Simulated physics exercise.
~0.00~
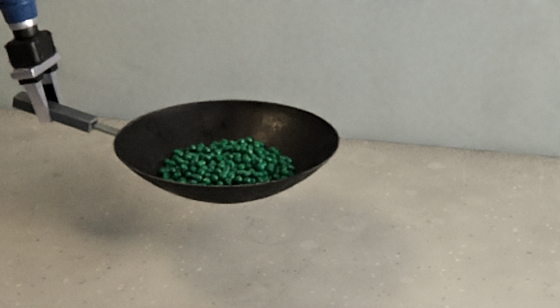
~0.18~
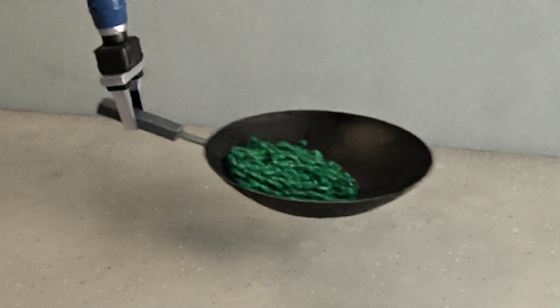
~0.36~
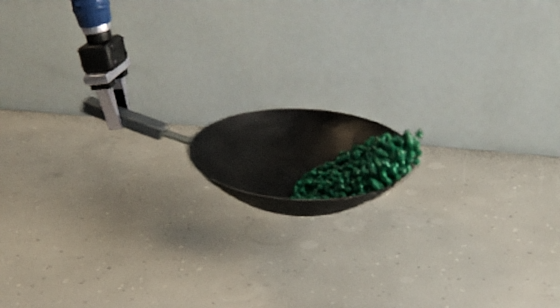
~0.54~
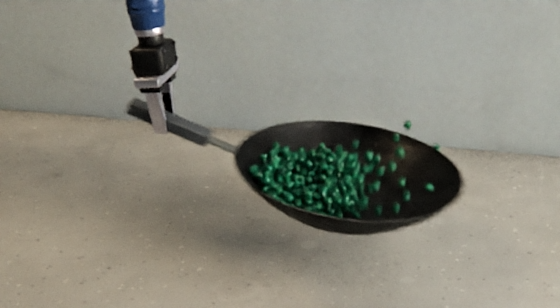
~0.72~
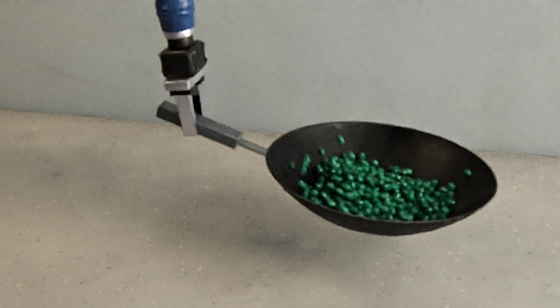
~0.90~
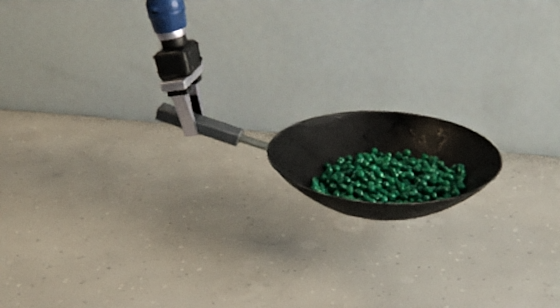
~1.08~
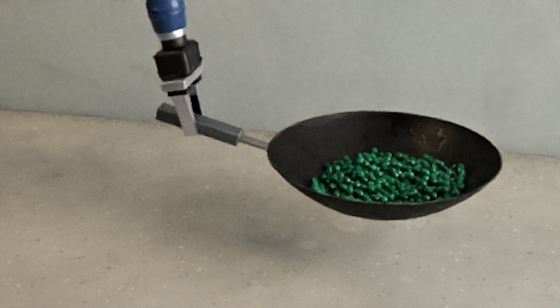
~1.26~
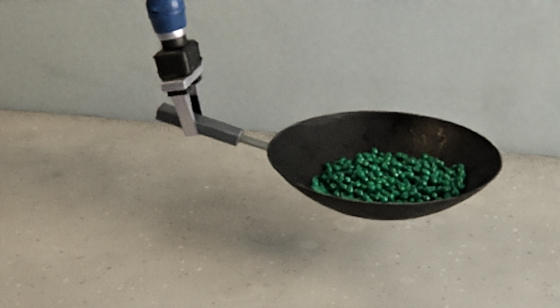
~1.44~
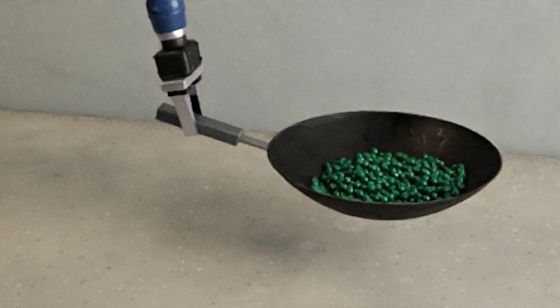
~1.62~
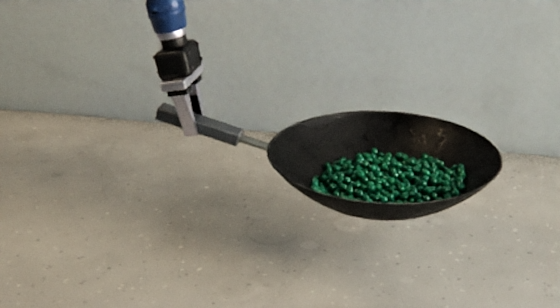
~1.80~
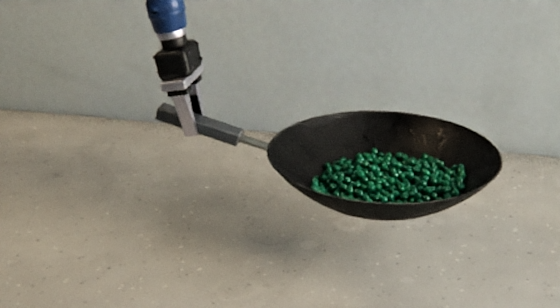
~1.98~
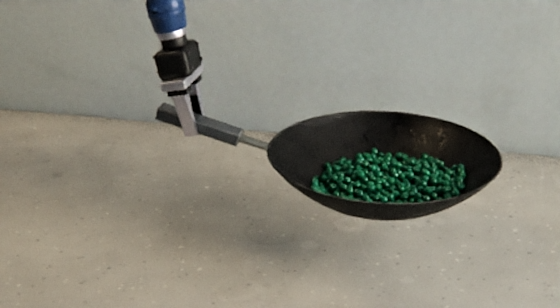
A dark wok, gripped by its handle at the left by a blue and black robot arm, hangs above a speckled beige surface before a plain grey wall, viewed from slightly above by a still camera. Green beads lie heaped inside it. The arm swings the wok to the right, and the beads bunch toward the handle side. It then draws back a little left, sending them surging up the far rim. Another push right scatters them back across the bowl, a few hopping loose. Finally the wok levels and stops, with the beads resting in a calm pile inside.
